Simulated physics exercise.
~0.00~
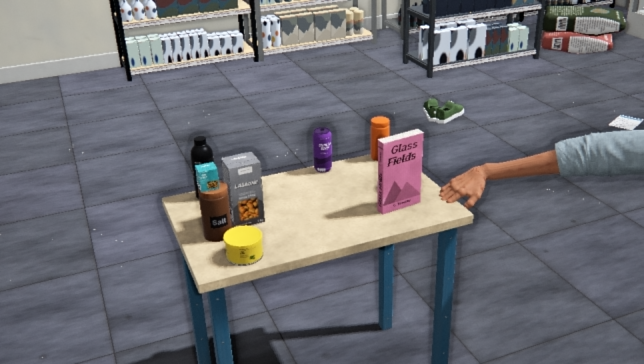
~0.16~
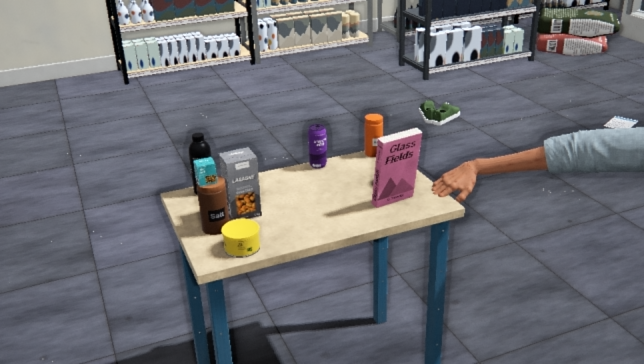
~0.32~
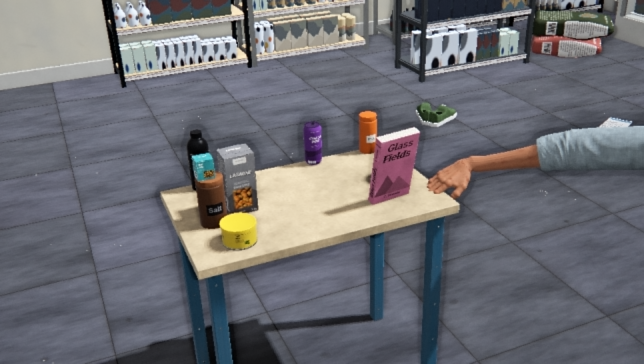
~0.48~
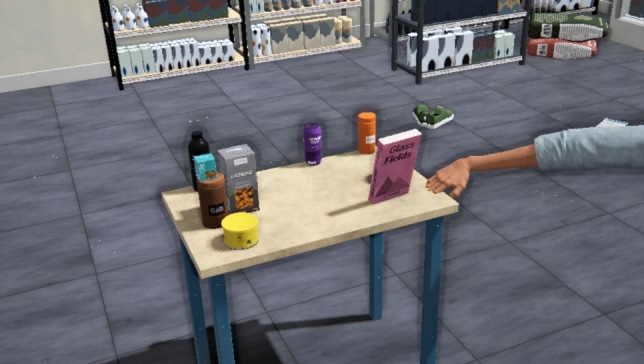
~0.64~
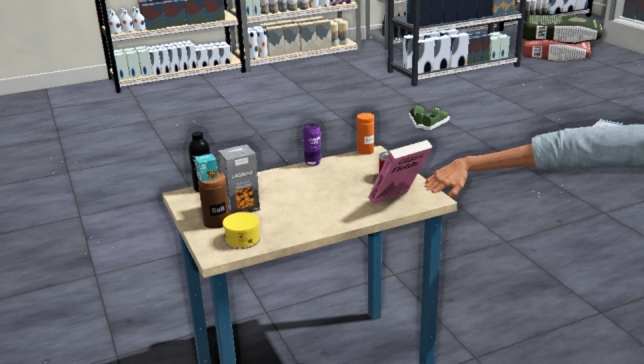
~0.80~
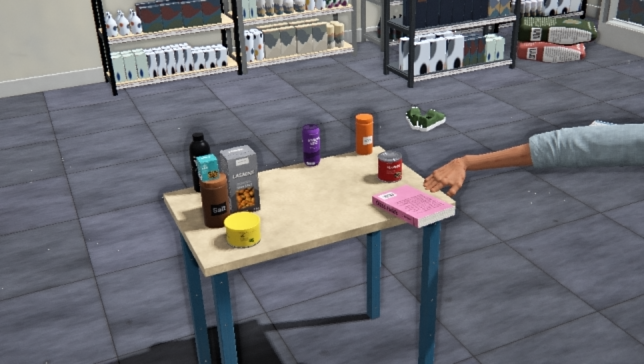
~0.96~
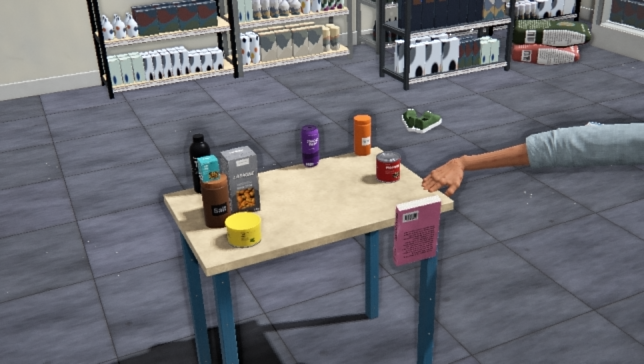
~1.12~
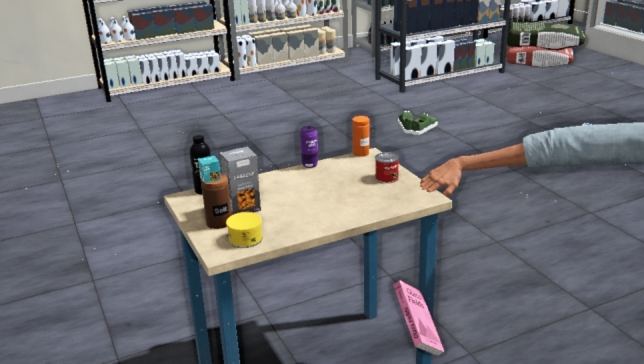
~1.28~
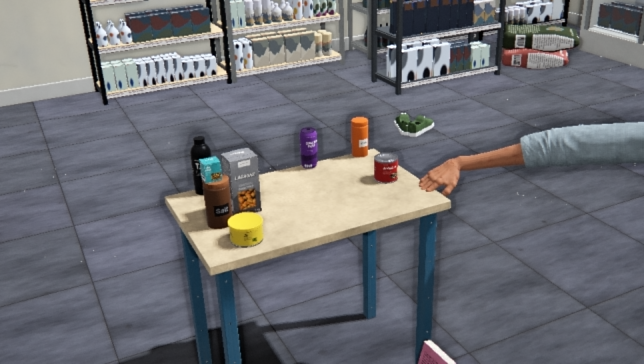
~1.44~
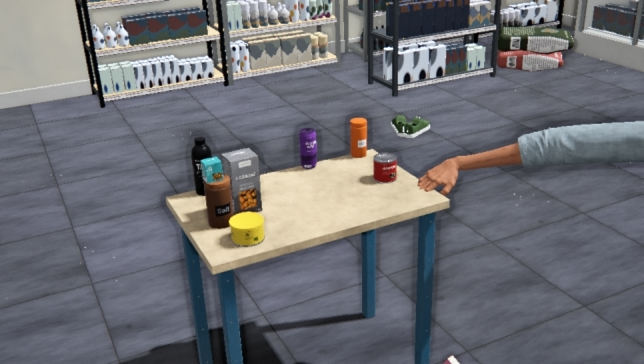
A pink book standing on a light wooden table tipped over, slid off the near right edge and dropped toward the floor, revealing a red tin behind it, while the tubs, jars and bottles stayed put beside a resting outstretched hand.
